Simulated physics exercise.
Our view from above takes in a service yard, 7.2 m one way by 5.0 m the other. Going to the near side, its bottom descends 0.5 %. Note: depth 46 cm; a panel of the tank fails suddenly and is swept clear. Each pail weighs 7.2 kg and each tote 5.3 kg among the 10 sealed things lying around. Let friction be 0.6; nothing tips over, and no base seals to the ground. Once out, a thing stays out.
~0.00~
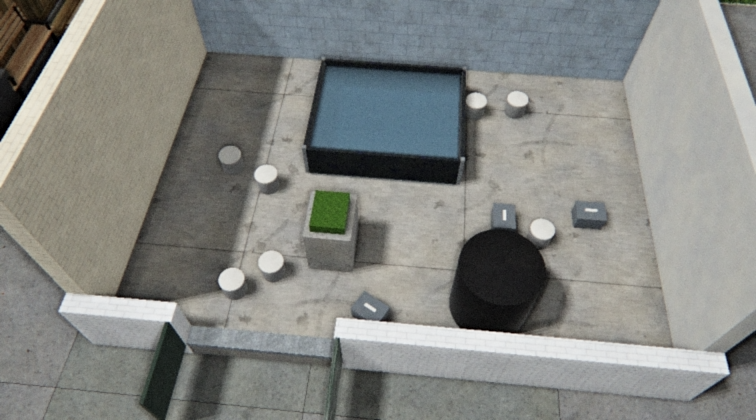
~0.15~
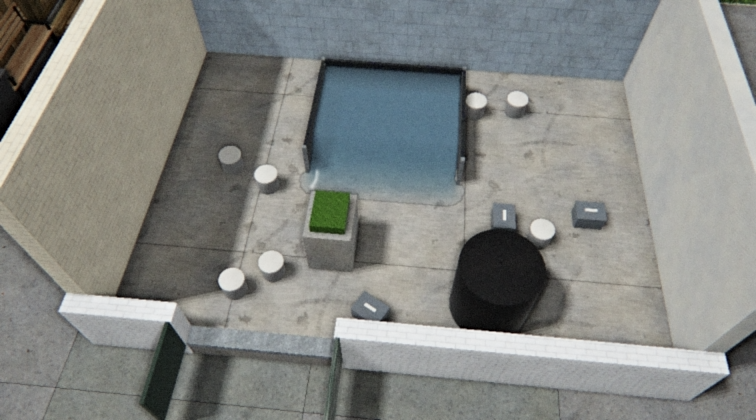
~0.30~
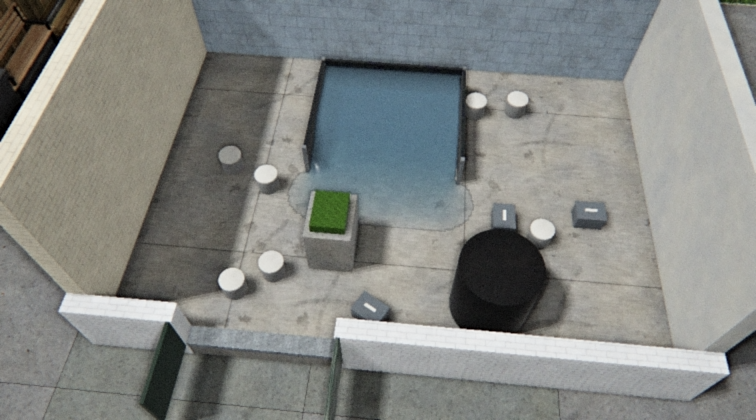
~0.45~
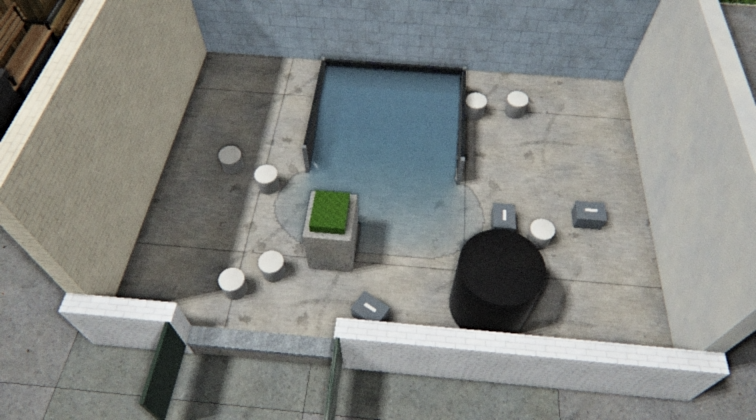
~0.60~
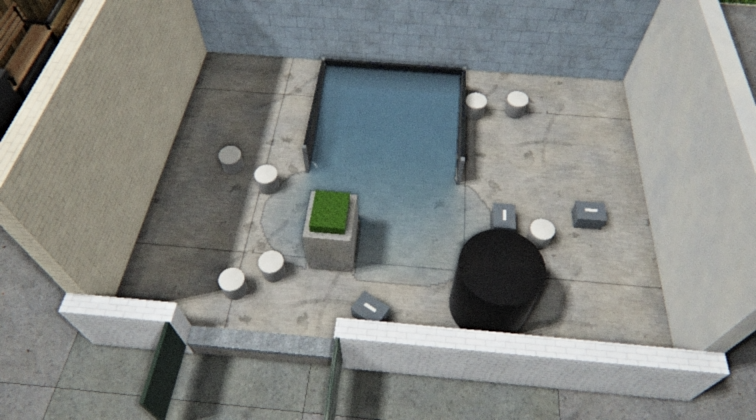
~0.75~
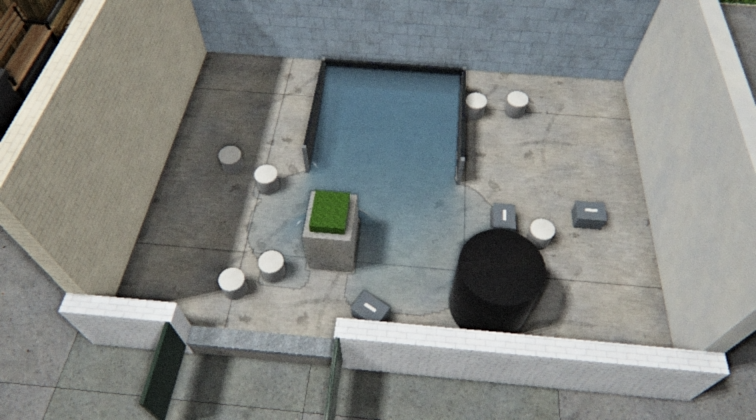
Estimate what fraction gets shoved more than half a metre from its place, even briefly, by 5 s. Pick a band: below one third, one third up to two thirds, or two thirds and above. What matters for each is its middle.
The share is one third up to two thirds.
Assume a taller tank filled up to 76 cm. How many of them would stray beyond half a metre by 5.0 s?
In that case the number is 8.
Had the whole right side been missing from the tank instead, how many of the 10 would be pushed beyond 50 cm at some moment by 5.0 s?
In that case 3 of them.
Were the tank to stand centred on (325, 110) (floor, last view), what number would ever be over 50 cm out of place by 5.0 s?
Then 6.
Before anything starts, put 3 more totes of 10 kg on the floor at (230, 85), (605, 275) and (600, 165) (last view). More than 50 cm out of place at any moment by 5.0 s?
Within it, within it, within it.
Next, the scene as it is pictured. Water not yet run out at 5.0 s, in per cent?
Around 90 % of the water.
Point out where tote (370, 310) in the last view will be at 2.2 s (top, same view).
About pixel (268, 333).
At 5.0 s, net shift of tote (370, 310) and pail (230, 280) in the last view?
First: Gone out. Second: 80 cm.
After 1.1 s 0 of 10 are over 50 cm from their spots; 0 afloat.
After 2.2 s 1 of 10 are over 50 cm from their spots; 0 afloat.
After 3.5 s 2 of 10 are over 50 cm from their spots; 2 afloat.
After 5.0 s 4 of 10 are over 50 cm from their spots, and 4 have been at some point; 1 afloat.
